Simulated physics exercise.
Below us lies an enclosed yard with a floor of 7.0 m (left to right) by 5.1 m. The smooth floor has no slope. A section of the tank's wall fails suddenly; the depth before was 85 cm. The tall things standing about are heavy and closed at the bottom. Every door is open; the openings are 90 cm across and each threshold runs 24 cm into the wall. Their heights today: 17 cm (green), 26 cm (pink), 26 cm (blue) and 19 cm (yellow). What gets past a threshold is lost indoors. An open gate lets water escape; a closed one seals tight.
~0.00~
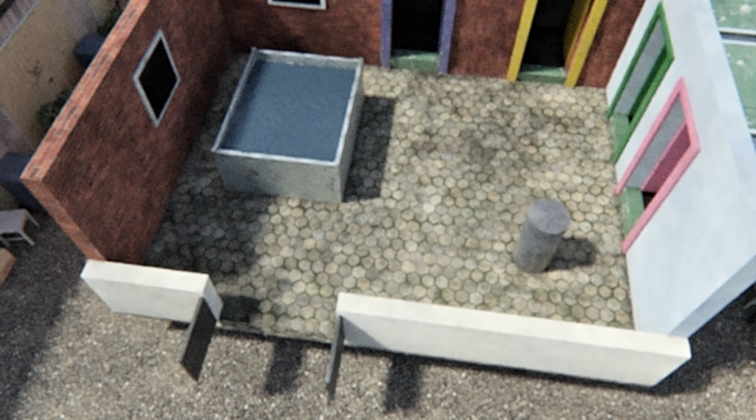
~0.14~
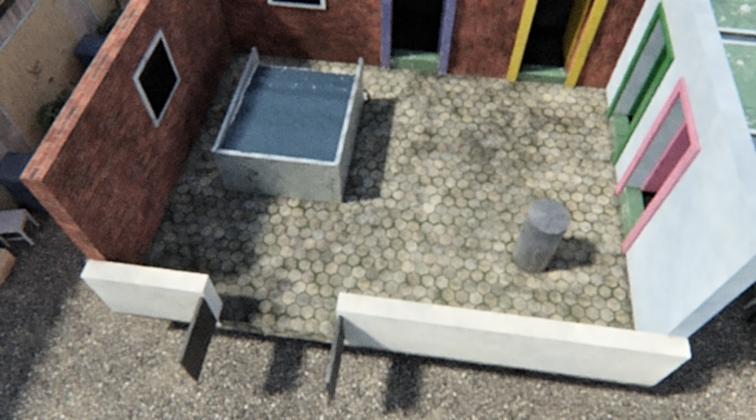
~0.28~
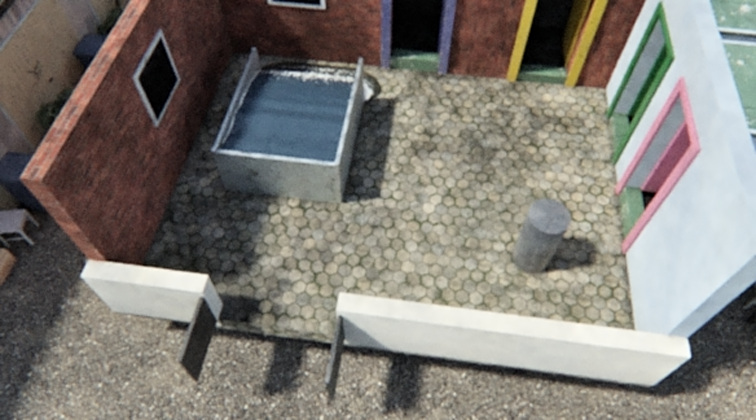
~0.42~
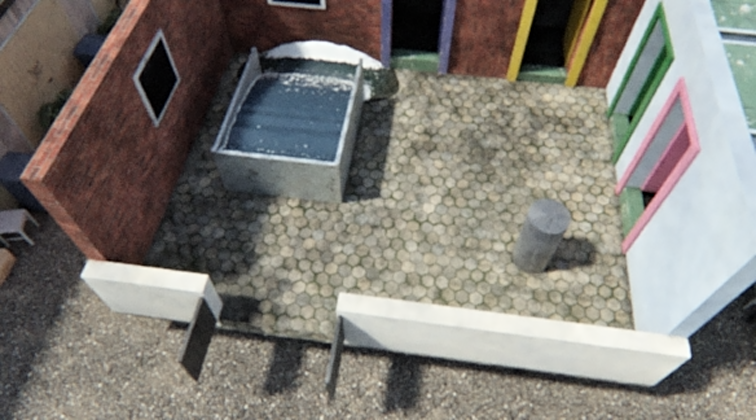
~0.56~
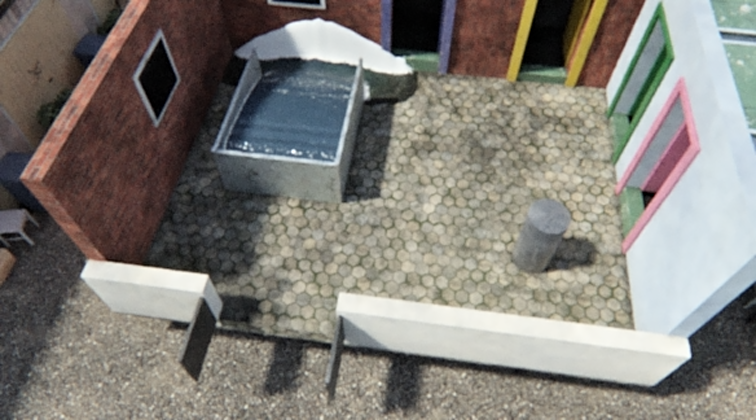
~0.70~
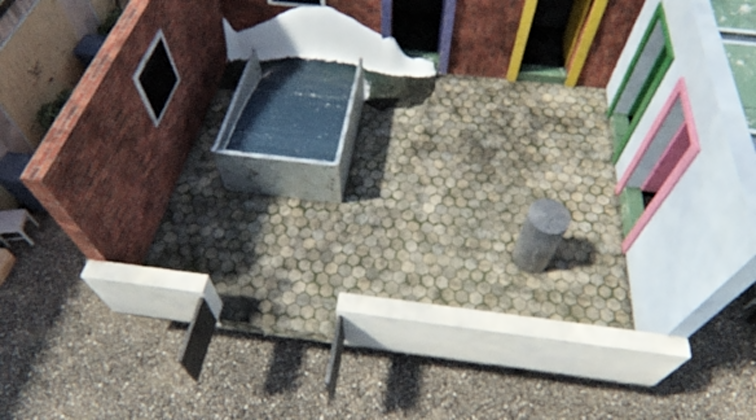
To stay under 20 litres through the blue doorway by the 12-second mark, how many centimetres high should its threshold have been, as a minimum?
It would have to be roughly 19 cm high.
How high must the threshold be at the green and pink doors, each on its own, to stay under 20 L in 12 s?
About 21 cm at green and 11.0 cm at pink.
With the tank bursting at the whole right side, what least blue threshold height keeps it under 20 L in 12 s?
Some 8.0 cm.
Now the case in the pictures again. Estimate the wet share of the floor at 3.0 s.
About 60 per cent.
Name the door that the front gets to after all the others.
The pink one.
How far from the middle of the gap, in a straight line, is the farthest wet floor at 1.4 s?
Some 4.4 m out.
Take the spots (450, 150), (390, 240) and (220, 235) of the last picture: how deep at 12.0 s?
About 6, 8 and 5 cm.
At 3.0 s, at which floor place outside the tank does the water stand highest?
Near (137, 279).
After 1.4 s water covers 25 % of the floor, deepest (70 cm) near (233, 54); 25 cm at the blue door, 2 litres in over its 26 cm threshold.
After 3.0 s water covers 60 % of the floor, deepest (51 cm) near (137, 279); 15 cm at the blue door, 5 litres in over its 26 cm threshold.
After 12.0 s water covers 95 % of the floor, deepest (12 cm) near (141, 268); 11 cm at the blue door, 5 litres in over its 26 cm threshold.
At the blue door as built, the water arrived by 0.6 s and peaked near 32 cm at 0.7 s.
Run again over the same 12 s with other heights there, 30 litres in over 16.5 cm, 10 litres over 22 cm. The limit of 20 litres is kept from about 19 cm up.
